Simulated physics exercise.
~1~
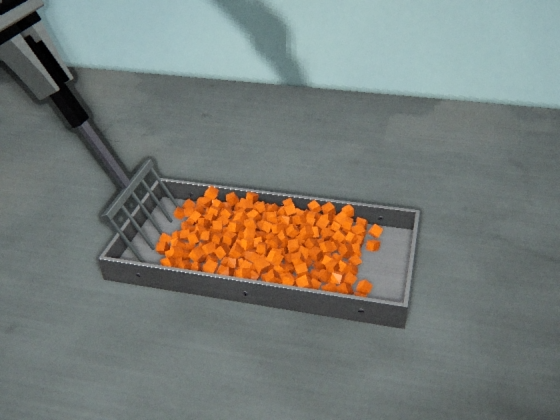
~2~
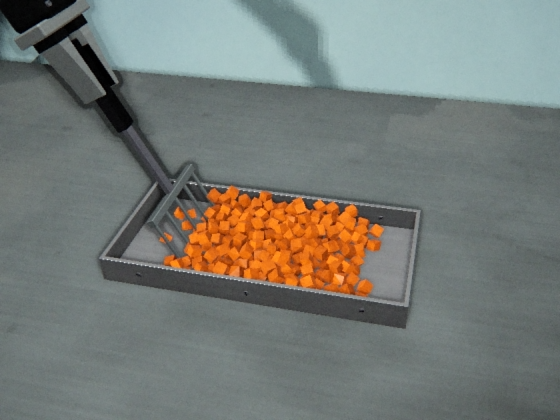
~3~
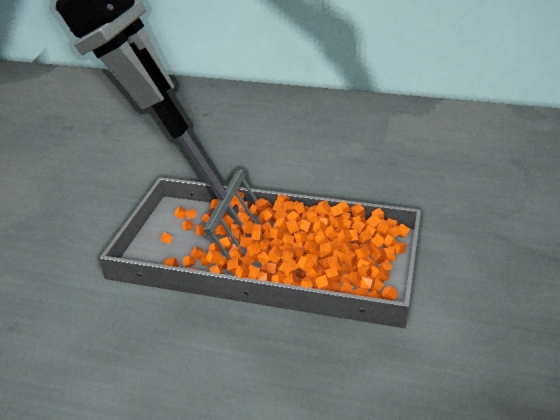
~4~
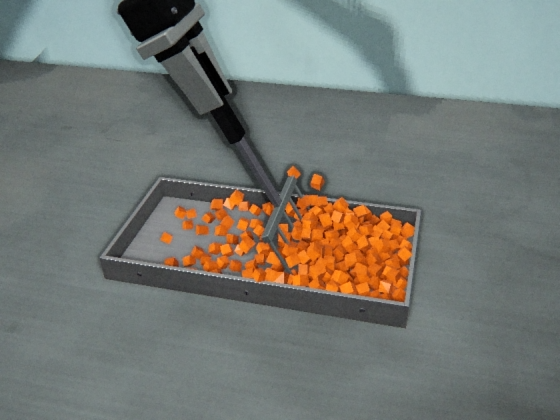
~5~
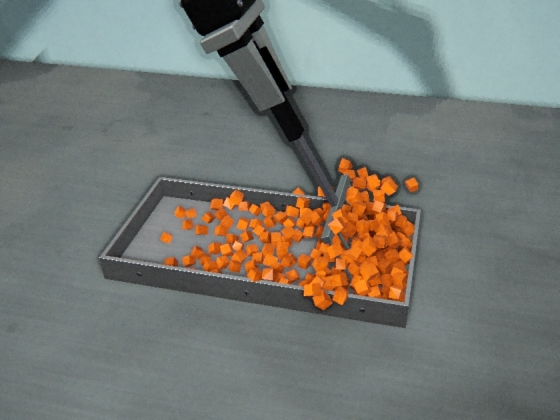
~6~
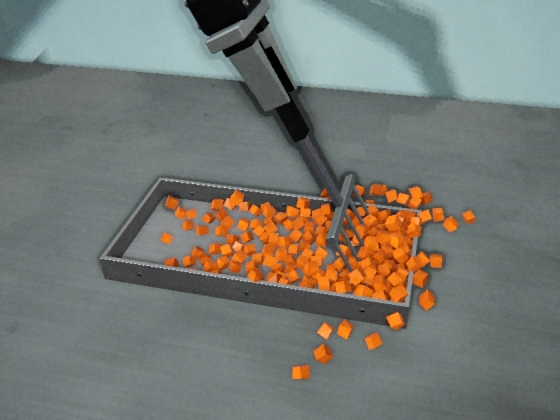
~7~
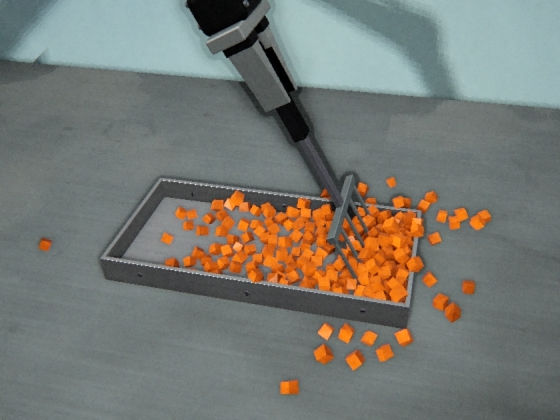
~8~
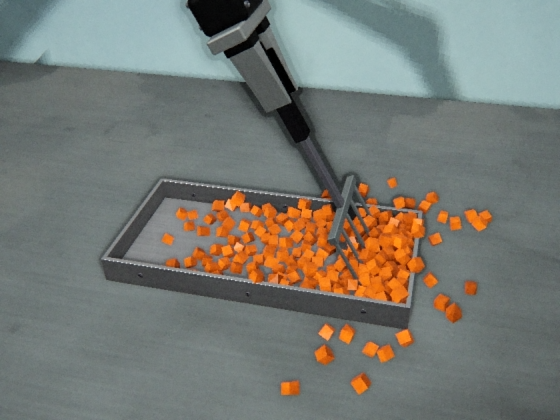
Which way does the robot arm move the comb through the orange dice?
The robot arm moves the comb to the right, from the left end of the tray toward the right end.
